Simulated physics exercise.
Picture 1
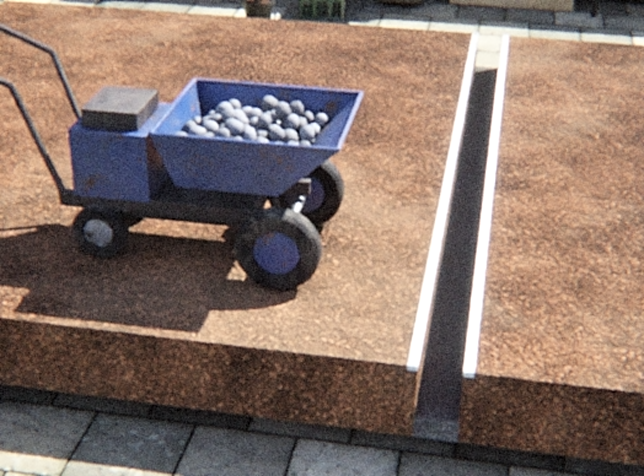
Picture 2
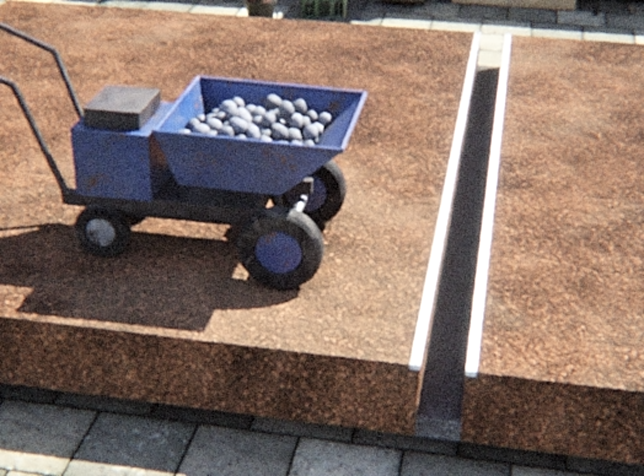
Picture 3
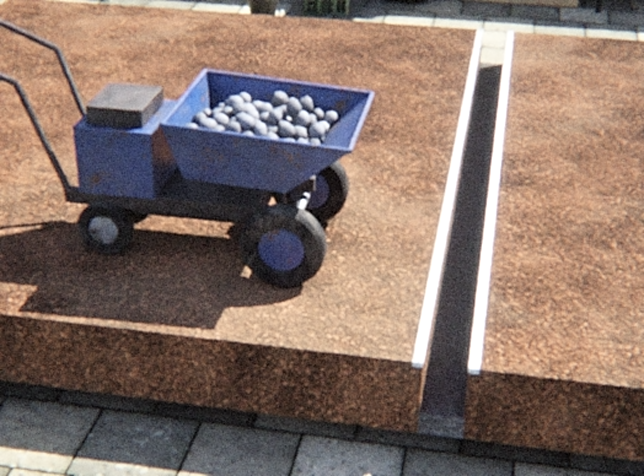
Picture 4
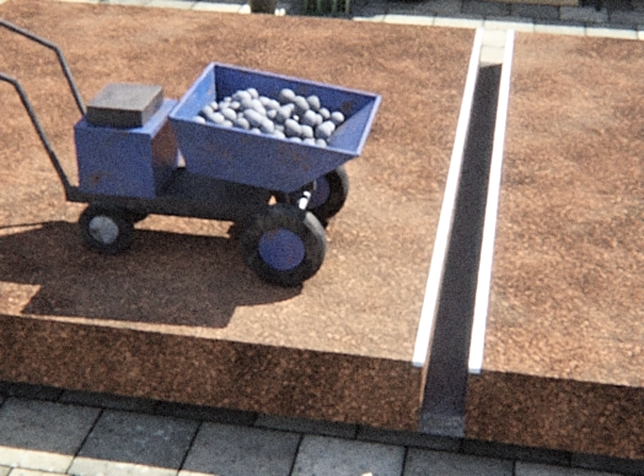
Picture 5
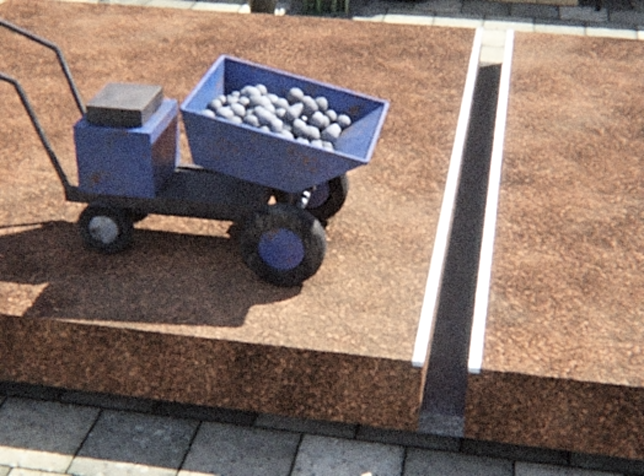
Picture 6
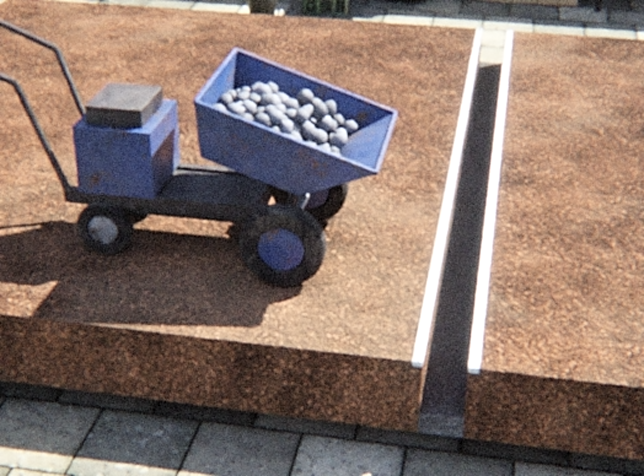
On a raised brown bed beside a board-edged trench, a blue barrow's skip of grey cobbles gradually tilting toward the right.
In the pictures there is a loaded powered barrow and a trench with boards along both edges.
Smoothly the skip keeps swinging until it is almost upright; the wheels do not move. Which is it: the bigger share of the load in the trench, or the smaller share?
Mostly in.
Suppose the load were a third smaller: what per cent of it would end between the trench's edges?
About 80 %.
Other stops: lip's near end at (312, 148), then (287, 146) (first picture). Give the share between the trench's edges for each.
Around 50 % the first time and around 40 % the second.
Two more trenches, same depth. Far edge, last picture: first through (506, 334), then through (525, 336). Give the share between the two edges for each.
90 % then 90 %, roughly.
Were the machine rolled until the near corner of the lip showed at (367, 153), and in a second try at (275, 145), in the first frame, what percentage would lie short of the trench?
The first gives close to 0 per cent and the second 50 per cent.
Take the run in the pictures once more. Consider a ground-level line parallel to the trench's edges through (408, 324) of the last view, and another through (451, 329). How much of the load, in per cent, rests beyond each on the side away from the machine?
90 % and 50 %.
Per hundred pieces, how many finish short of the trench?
Near 10 in every hundred.
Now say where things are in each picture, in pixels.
The first frame shows lip of the skip at (337, 151), level; top of the load at (234, 127), round cobbles; first edge of the trench at (419, 329); far edge at (473, 335), the trench under half as wide as the skip, and about as deep as wide.
The second frame shows lip of the skip at (341, 151), level; top of the load at (238, 125).
The third frame shows lip of the skip at (349, 151), tipped barely; top of the load at (244, 121).
The fourth frame shows lip of the skip at (357, 156), tipped a little; top of the load at (250, 117).
The fifth frame shows lip of the skip at (366, 163), tipped a little; top of the load at (259, 114).
The sixth frame shows lip of the skip at (376, 173), tipped clearly; top of the load at (254, 102); first edge of the trench at (424, 325); far edge at (478, 331).
Soon after the last picture, skip tipped steeply; all in the skip.
A little later, skip tipped steeply; about two thirds in the skip; a small part short of the trench; about a third in or heaped over the trench; a stray few beyond it; a stray few falling.
Later still, skip tipped right over; a small part in the skip; a small part short of the trench; most in or heaped over the trench; a small part beyond it.
At rest, skip tipped right over; a stray few in the skip; a small part short of the trench; most in or heaped over the trench; a small part beyond it.
